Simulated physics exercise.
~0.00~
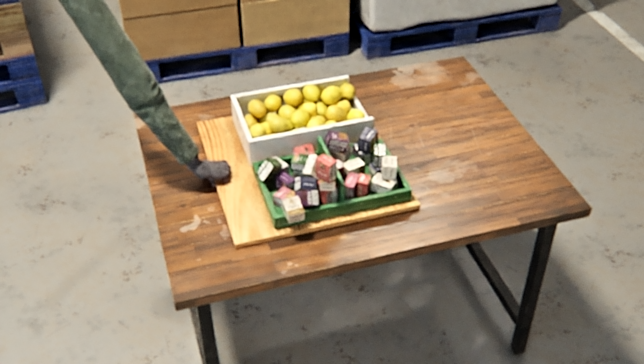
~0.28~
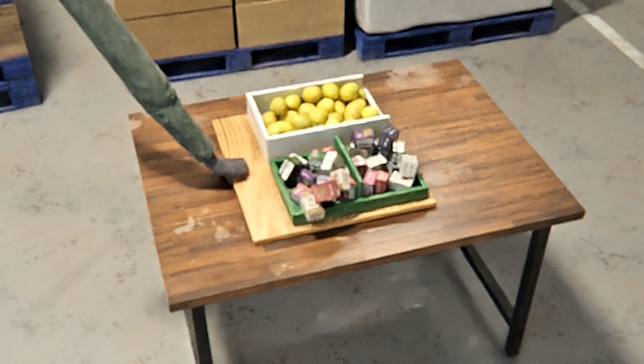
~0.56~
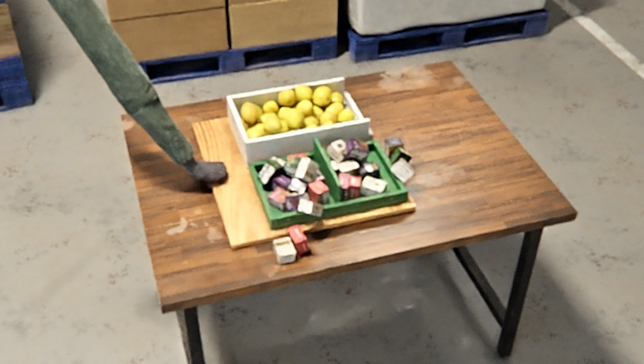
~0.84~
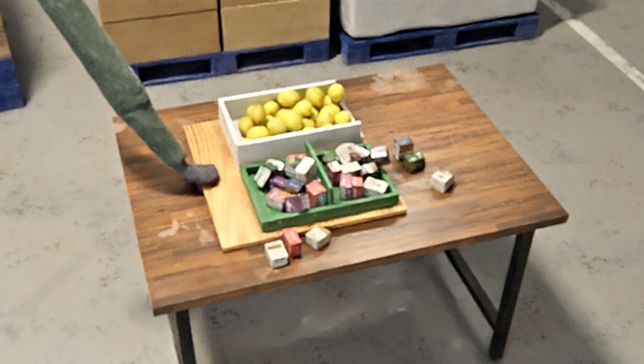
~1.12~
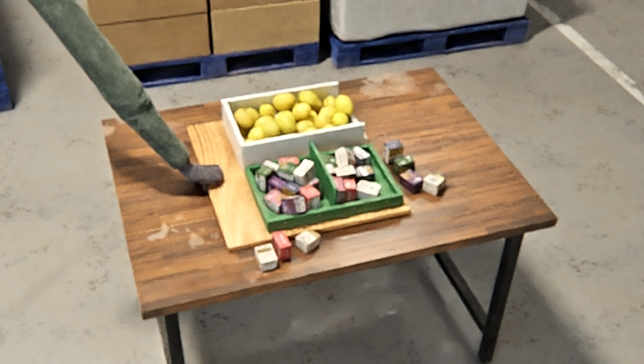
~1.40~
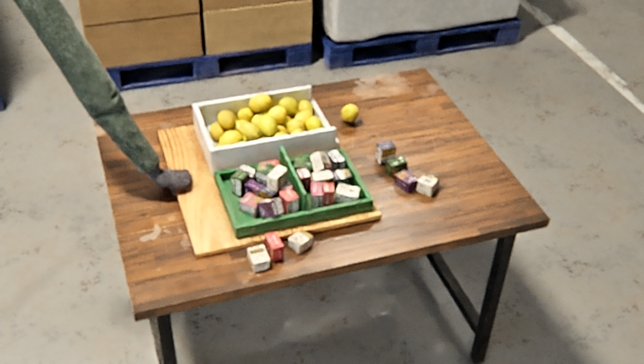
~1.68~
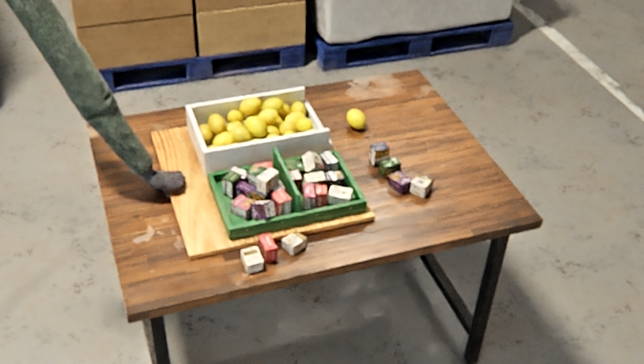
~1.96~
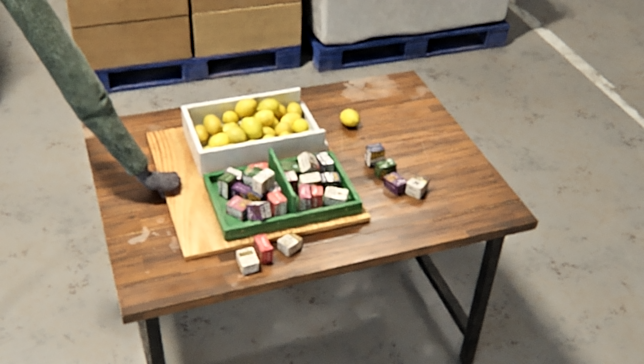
On a wooden table in a storage area, a gloved arm slides a board holding a white box of lemons and a green divided box of small cartons back and forth; several cartons spill out, then one lemon, and the board ends at rest with them scattered on the tabletop.
